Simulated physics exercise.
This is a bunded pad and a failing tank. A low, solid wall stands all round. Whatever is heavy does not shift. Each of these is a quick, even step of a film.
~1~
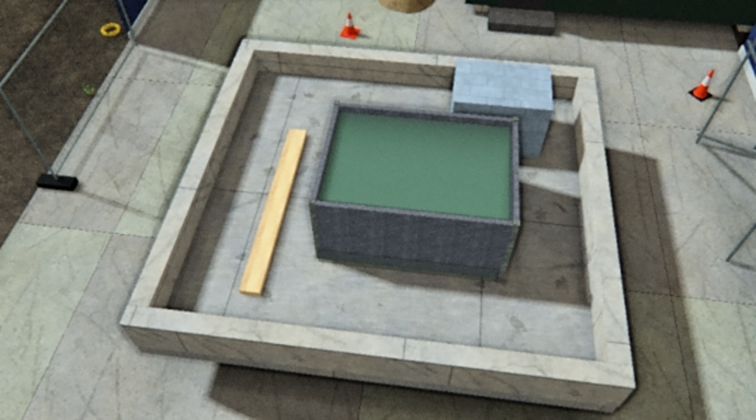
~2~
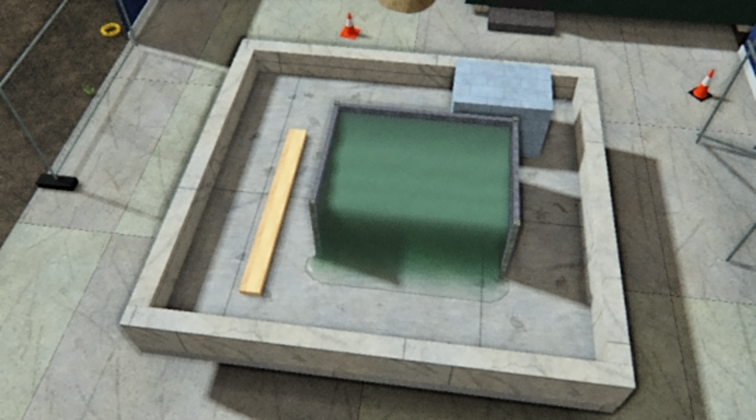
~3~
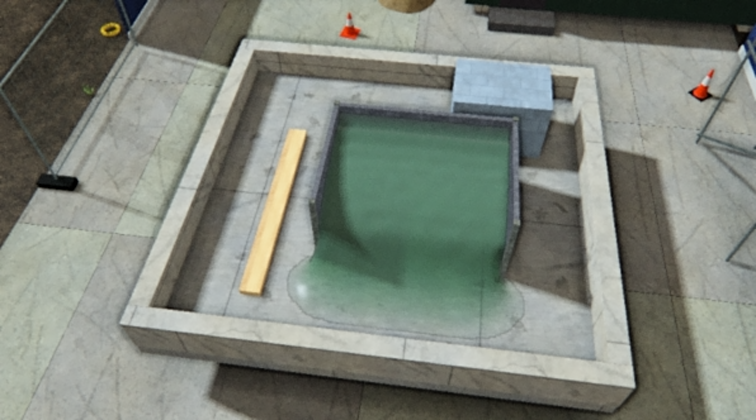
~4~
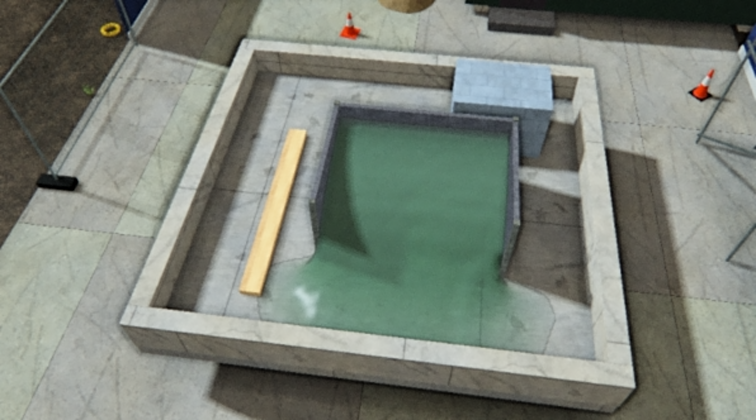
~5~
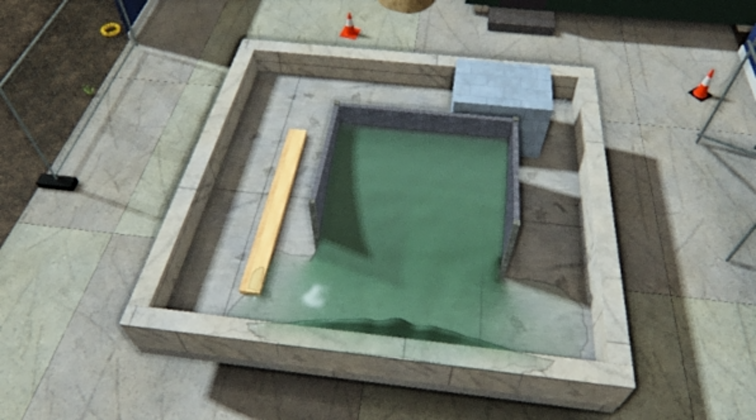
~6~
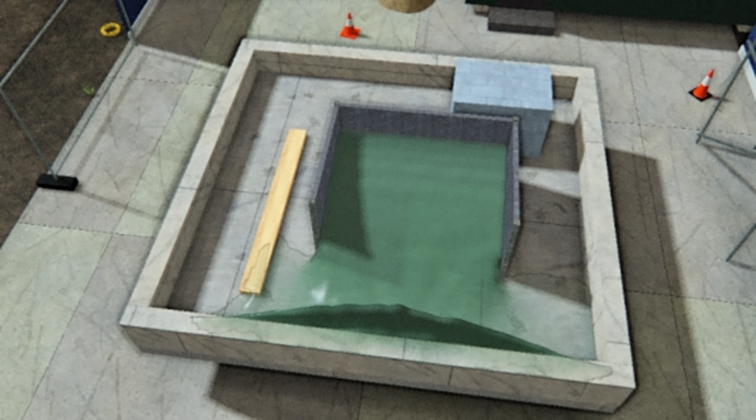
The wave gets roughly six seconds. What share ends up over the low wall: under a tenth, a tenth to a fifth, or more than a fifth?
The part that gets over is a tenth to a fifth.
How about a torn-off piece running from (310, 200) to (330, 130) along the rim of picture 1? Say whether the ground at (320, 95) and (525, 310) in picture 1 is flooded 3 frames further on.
First spot soaked, then second spot untouched.
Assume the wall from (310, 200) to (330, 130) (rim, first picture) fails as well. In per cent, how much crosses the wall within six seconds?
Estimate: 4 %.
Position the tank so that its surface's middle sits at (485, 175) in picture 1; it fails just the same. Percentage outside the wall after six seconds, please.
Result: Around 18 %.
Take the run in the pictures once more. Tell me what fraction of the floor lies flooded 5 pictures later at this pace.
By my count, 40 percent.
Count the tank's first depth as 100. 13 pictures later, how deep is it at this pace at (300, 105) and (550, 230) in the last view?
Roughly 4 and 10 %.
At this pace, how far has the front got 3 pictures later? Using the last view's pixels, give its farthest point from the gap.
Somewhere around (161, 324).
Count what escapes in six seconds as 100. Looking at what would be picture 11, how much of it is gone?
I'd say about 65 per cent.
A moment on, water covers 30 % of the floor; the low wall has let 2 % over.
Next, water covers 35 % of the floor; the low wall has let 11 % over.
Then, water covers 65 % of the floor; the low wall has let 16 % over.
Later, water covers 80 % of the floor; the low wall has let 17 % over.
In the end, water covers 80 % of the floor; the low wall has let 17 % over.
